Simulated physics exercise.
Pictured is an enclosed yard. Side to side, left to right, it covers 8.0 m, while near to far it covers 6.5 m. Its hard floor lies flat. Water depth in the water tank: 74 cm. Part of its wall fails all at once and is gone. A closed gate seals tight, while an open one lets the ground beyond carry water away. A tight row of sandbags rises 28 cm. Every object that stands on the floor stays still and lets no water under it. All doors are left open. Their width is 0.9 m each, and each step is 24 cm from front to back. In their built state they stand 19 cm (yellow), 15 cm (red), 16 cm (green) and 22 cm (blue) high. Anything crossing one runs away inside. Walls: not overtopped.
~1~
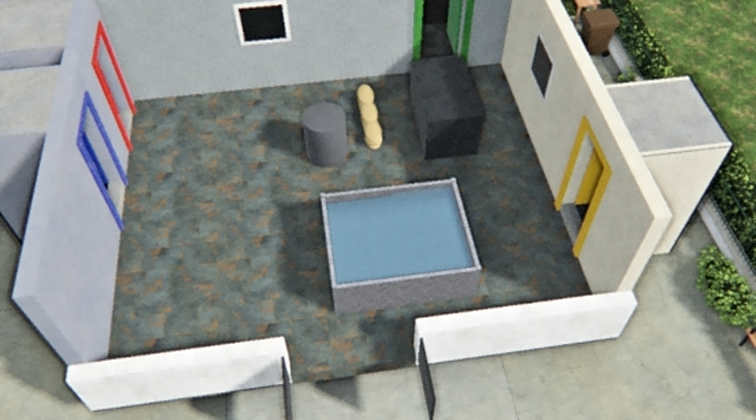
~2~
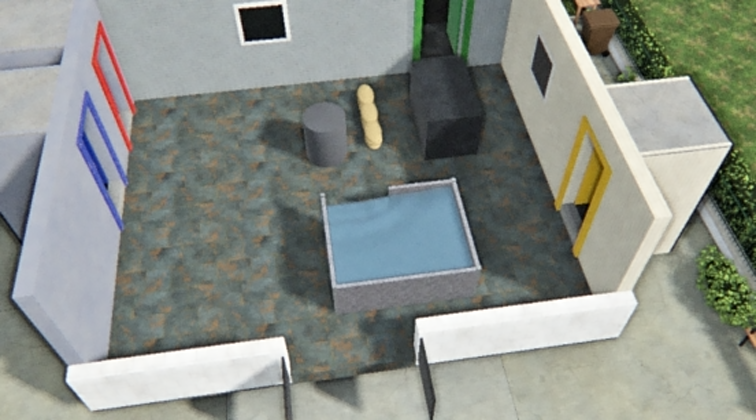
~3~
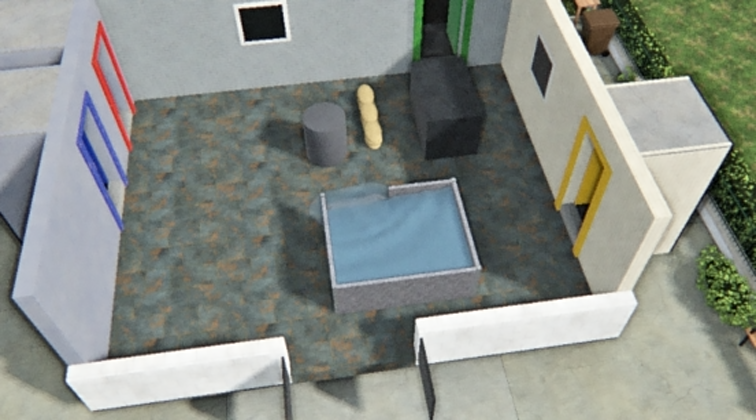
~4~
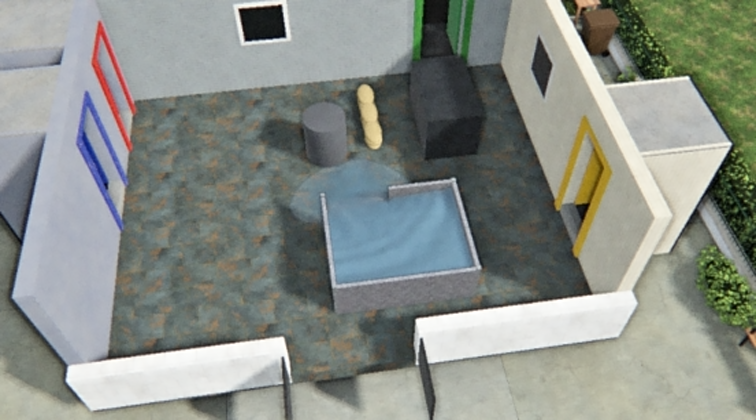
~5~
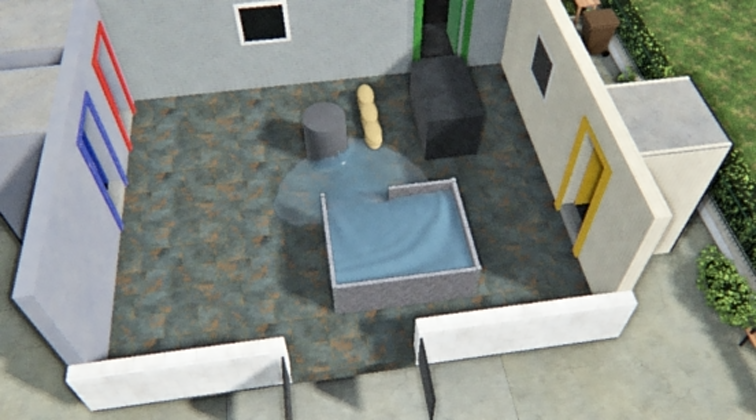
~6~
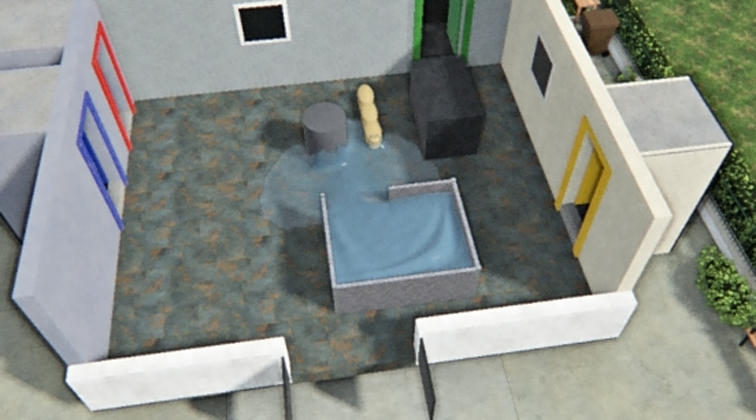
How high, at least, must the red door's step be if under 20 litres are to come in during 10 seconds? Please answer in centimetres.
I would say about 17 cm.
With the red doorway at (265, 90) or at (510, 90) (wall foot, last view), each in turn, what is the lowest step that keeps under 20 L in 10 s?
About 7.5 cm, then about 7.0 cm.
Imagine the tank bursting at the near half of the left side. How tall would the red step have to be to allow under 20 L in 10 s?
I'd say close to 12.5 cm.
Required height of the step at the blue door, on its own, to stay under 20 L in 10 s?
Blue door, minimum about 9.0 cm.
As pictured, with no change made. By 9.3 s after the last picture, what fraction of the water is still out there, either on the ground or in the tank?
Remaining share: Around 98 %.
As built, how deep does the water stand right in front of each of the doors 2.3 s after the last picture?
Depths in cm - yellow: 0, red: 20, green: 5, blue: 11.
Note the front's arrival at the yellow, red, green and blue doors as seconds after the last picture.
Front arrival: Yellow 4.0 seconds, red 1.4 seconds, green 1.5 seconds, blue 1.8 seconds.
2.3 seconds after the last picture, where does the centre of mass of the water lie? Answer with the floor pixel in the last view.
(335, 182) or so.
Then, 0.7 s after the last picture water covers 20 % of the floor, deepest (48 cm) near (333, 168); it has not reached the red door.
Then, 2.3 s after the last picture water covers 45 % of the floor, deepest (32 cm) near (135, 101); 20 cm at the red door, 5 litres in over its 15 cm step.
Then, 9.3 s after the last picture water covers 95 % of the floor, deepest (13 cm) near (106, 387); 8 cm at the red door, 37 litres in over its 15 cm step.
At the red door as built, the water peaked near 23 cm, 2.9 s after the last picture.
With a step of 13.5 cm, 53 litres would have come in within the 10 s; with 18.5 cm, 12 litres. So under 20 litres takes about 17 cm.
